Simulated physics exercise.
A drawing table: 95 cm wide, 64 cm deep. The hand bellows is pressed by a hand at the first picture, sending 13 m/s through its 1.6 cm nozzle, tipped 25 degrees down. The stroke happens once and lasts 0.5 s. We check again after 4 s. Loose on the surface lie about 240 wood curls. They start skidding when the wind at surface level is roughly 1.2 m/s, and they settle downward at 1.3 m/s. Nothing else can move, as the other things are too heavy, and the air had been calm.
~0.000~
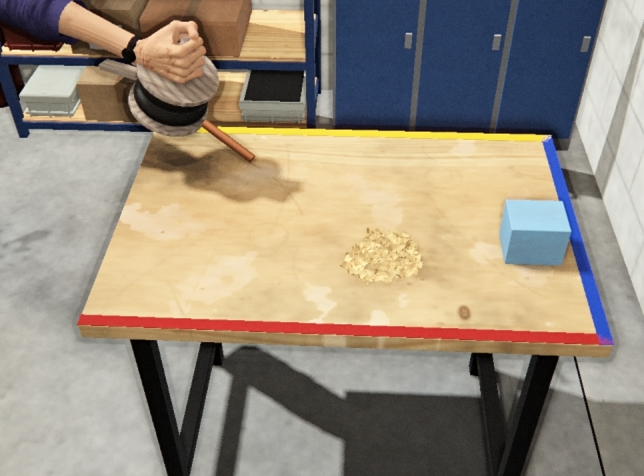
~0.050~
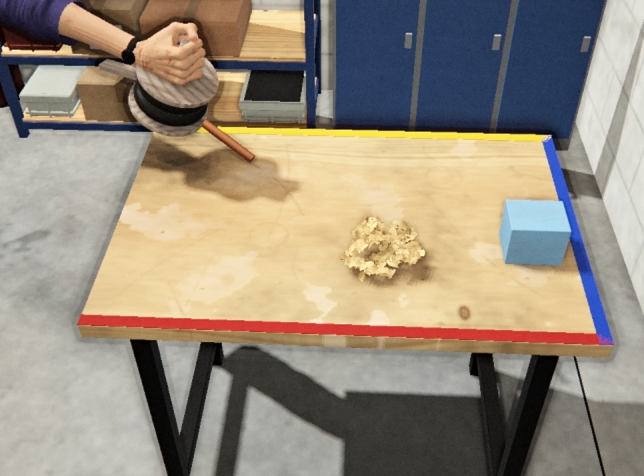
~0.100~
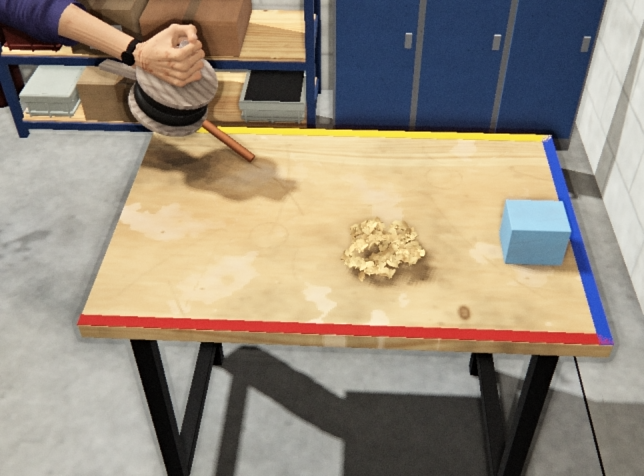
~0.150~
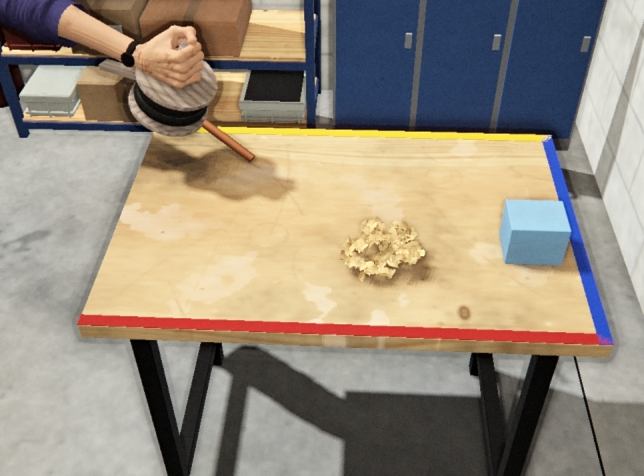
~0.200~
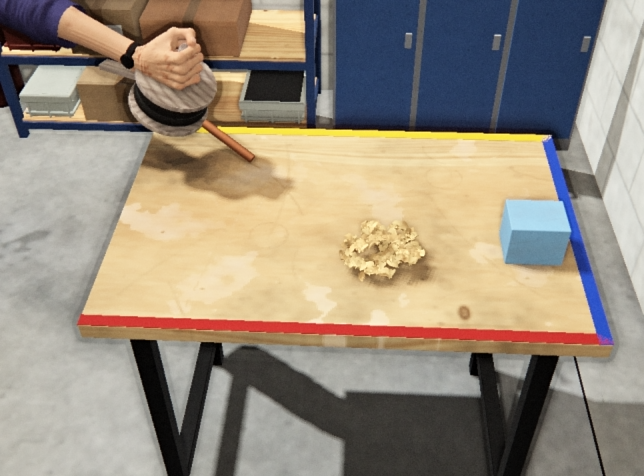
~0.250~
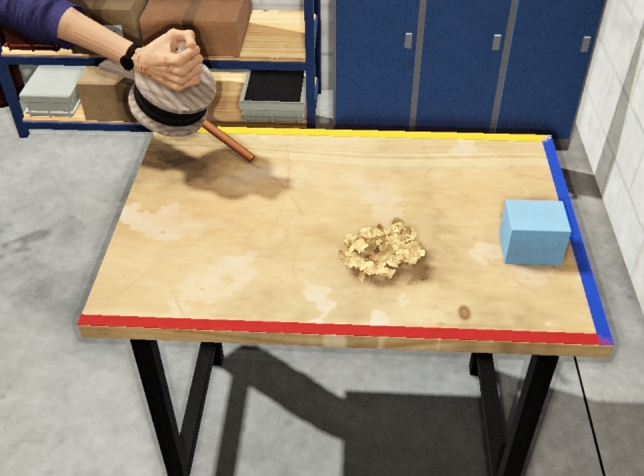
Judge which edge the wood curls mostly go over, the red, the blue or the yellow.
Most go over the red edge.
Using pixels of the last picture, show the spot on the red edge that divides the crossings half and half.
About (554, 343).
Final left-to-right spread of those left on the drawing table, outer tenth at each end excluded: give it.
Looks like some 30 cm to me.
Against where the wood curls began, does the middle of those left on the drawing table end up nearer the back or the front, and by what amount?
Forward, by about 15 cm.
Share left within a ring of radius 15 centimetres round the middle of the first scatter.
I'd put it at close to 15 percent.
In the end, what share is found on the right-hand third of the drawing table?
I'd estimate around 50 per cent.
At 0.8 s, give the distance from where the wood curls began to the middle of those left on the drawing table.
I'd guess near 25 cm.
After 0.8 s, 22 % are over the red edge, 0 % over the blue edge and 0 % over the yellow edge; the middle of those left on the top is near (497, 319); 35 % are gone or lie where they will stay.
After 1.3 s, 34 % are over the red edge, 2 % over the blue edge and 0 % over the yellow edge; the middle of those left on the top is near (473, 313); 100 % are gone or lie where they will stay.
After 2.2 s, 34 % are over the red edge, 2 % over the blue edge and 0 % over the yellow edge; the middle of those left on the top is near (473, 313); 100 % are gone or lie where they will stay.
After 4.0 s, at the end, 34 % are over the red edge, 2 % over the blue edge and 0 % over the yellow edge; the middle of those left on the top is near (473, 313).
